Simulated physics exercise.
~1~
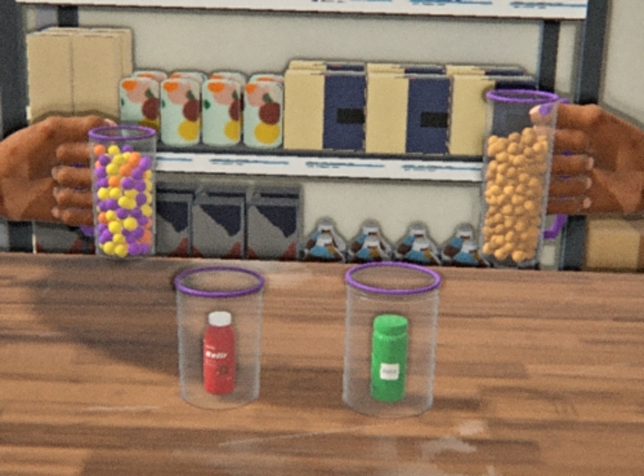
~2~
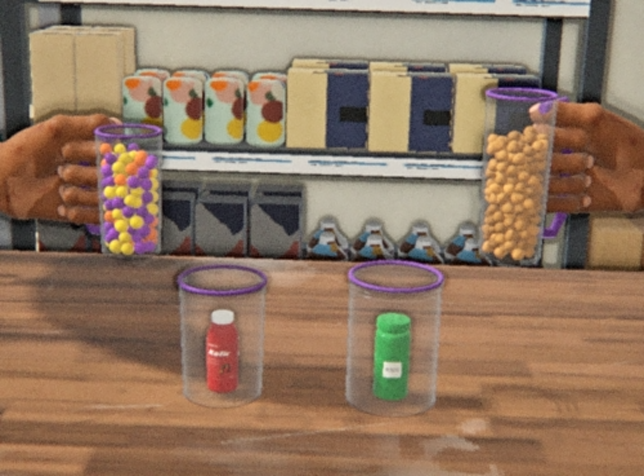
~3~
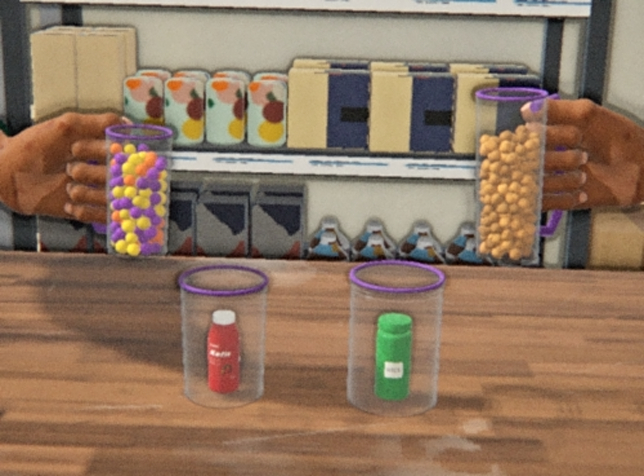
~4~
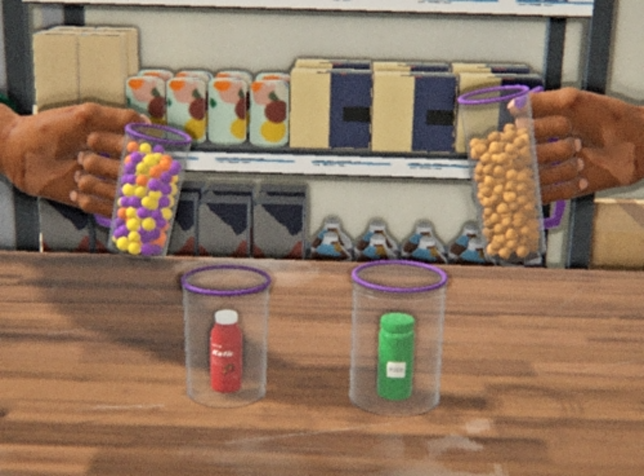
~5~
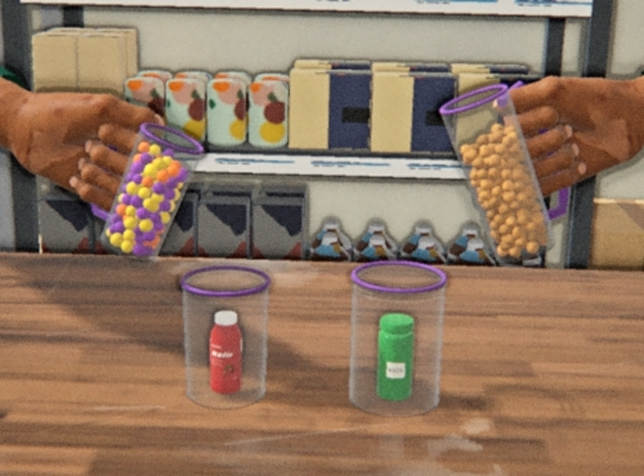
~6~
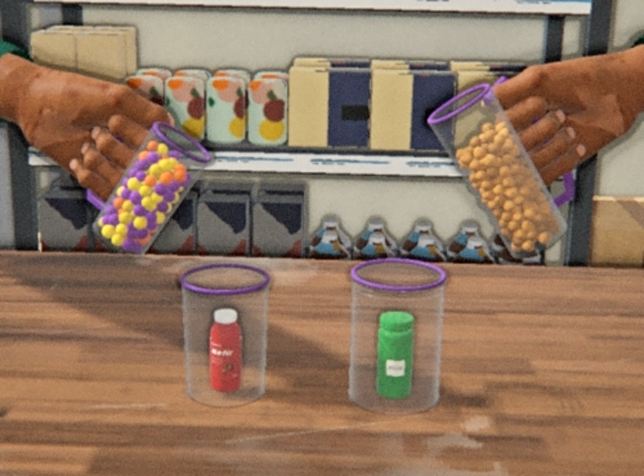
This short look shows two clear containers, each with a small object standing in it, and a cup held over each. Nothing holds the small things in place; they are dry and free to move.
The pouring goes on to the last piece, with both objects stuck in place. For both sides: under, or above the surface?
In the end left: Partly exposed; right: Partly exposed.
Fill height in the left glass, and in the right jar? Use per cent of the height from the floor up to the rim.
Some 60 per cent left and 60 right.
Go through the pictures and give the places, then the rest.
The first picture shows small bottle in the left glass (220, 352), reaching well over half way up; left cup (124, 193), nearly full of round plastic beads; small canister in the right jar (389, 358), reaching well over half way up; right cup (516, 178), three quarters full of roasted chickpeas.
The second picture shows left cup (130, 192), upright; right cup (515, 176), upright.
The third picture shows left cup (138, 193), tipped 3°; right cup (509, 176), tipped 3°.
The fourth picture shows left cup (148, 193), tipped 12°; right cup (505, 176), tipped 12°.
The fifth picture shows left cup (150, 194), tipped 22°; right cup (500, 176), tipped 22°.
The sixth picture shows small bottle in the left glass (226, 350); left cup (150, 192), tipped 33°; small canister in the right jar (395, 354); right cup (500, 174), tipped 33°.
Then, 0.41 s later than the last frame, left glass empty, all of its cupful still in the cup; right jar empty, all of its cupful still in the cup.
Then, 0.84 s later than the last frame, left glass nearly empty, the larger part of its cupful still in the cup; right jar empty, all of its cupful still in the cup.
Then, 1.36 s later than the last frame, left glass half full, none of its cupful still in the cup; right jar a third full, a stray few of its cupful still in the cup.
When it is over, left glass two thirds full (surface near (226, 323)), nothing beside it; right jar two thirds full (surface near (397, 321)), a few pieces on the counter; the left thing is still showing; the right thing is still showing.
